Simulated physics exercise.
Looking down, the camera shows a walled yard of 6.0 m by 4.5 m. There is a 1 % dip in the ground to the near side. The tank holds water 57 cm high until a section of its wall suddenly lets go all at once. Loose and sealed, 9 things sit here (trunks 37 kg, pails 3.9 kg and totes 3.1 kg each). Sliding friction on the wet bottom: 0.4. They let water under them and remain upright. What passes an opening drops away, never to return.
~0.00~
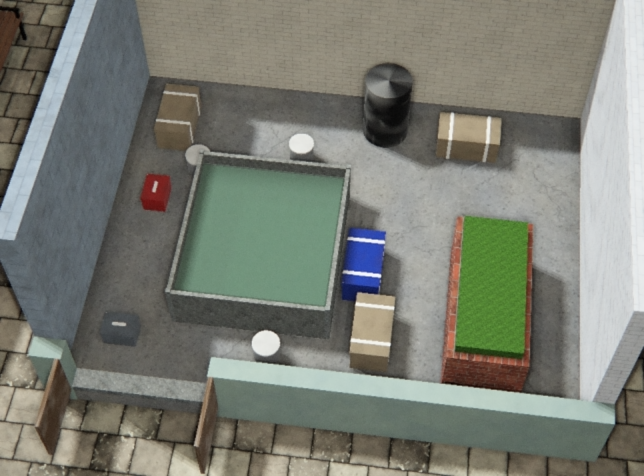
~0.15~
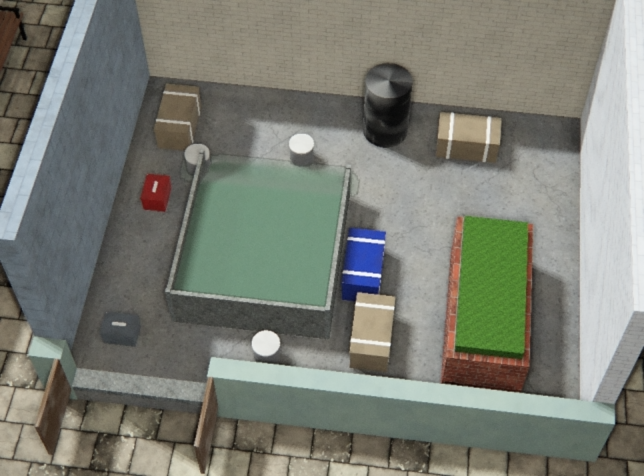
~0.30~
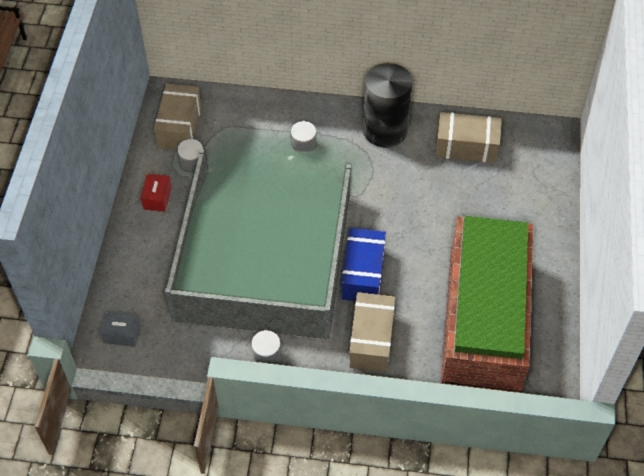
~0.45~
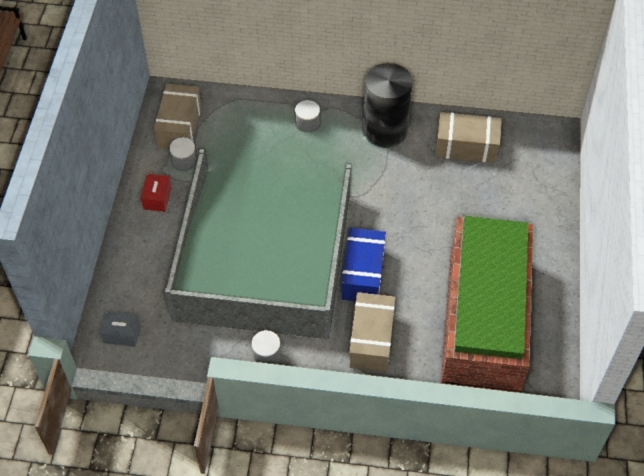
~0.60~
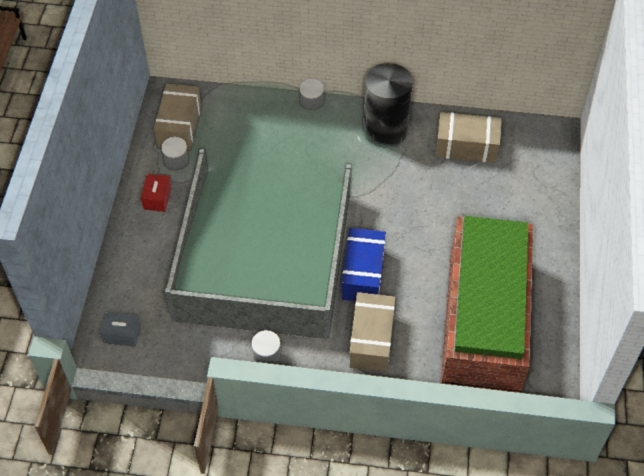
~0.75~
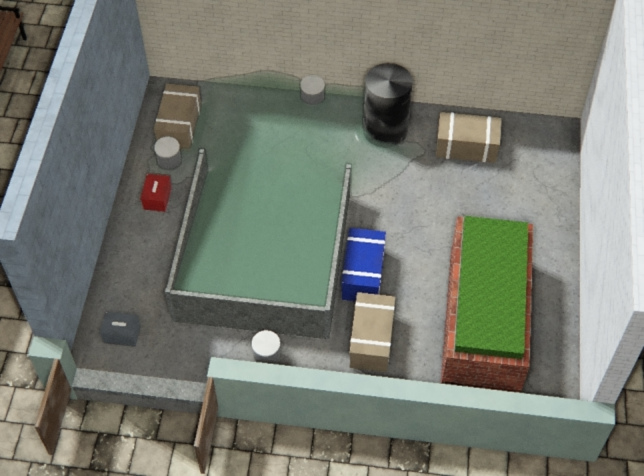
In a walled yard, green water spreads out from the far side of a rectangular pool toward the back wall, and two pale round pails beside it shift slightly while the trunks, boxes and grass-topped brick planter stay still.
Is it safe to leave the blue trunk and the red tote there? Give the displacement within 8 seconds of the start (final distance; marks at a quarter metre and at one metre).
Blue trunk: Negligible shift; red tote: Large shift.
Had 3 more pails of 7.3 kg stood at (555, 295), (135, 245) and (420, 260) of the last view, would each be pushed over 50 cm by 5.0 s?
The first one ends up beyond that, the second beyond that, the third inside that.
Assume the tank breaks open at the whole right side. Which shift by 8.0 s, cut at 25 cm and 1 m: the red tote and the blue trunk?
Under that change the red tote would drift slightly and the blue trunk would be borne far.
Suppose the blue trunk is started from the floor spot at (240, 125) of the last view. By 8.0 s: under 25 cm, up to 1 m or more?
By that time it is swept a long way.
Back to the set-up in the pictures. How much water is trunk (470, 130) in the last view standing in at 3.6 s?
Around 5 centimetres.
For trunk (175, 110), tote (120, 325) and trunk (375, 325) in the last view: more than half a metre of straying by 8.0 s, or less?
Item by item, they came out above the mark, above the mark and below the mark.
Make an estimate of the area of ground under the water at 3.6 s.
Some 20 m2.
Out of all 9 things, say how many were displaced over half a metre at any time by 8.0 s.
Count: 6.
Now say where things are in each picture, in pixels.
The blue trunk at (364, 257), on the bottom; the red tote at (155, 187) rests on the ground; water covers 3.7 m2; 0 of 9 have shifted, in the first frame.
The blue trunk at (364, 257), on the bottom; the red tote at (155, 187) rests on the ground; water covers 4.5 m2; 0 of 9 have shifted, in the second frame.
The blue trunk at (364, 257), on the bottom; the red tote at (155, 187) rests on the ground; 5.5 m2 under water; 2 of 9 have shifted, in the third frame.
The blue trunk at (364, 257) rests on the ground; the red tote at (155, 187) rests on the ground; 6.8 m2 under water; 2 of 9 have shifted, in the fourth frame.
The blue trunk at (364, 257) rests on the ground; the red tote at (155, 187) rests on the ground; water covers 7.8 m2; 2 of 9 have shifted, in the fifth frame.
The blue trunk at (364, 257), on the bottom; the red tote at (155, 187) rests on the ground; water covers 8.2 m2; 2 of 9 have shifted, in the sixth frame.
After 1.6 s the blue trunk is near (364, 257), 0.0 m from its start, aground; the red tote is near (155, 187), 0.0 m from its start, aground; 0 of 9 are out; 1 afloat.
After 3.6 s the blue trunk is near (364, 257), 0.0 m from its start, aground; the red tote is near (150, 326), 2.0 m from its start, afloat; 1 of 9 are out; 3 afloat.
After 5.6 s the blue trunk is near (364, 257), 0.0 m from its start, aground; the red tote has gone out; 4 of 9 are out; 1 afloat.
After 8.0 s the blue trunk is near (364, 257), 0.0 m from its start, aground; the red tote has gone out; 4 of 9 are out; 1 afloat.
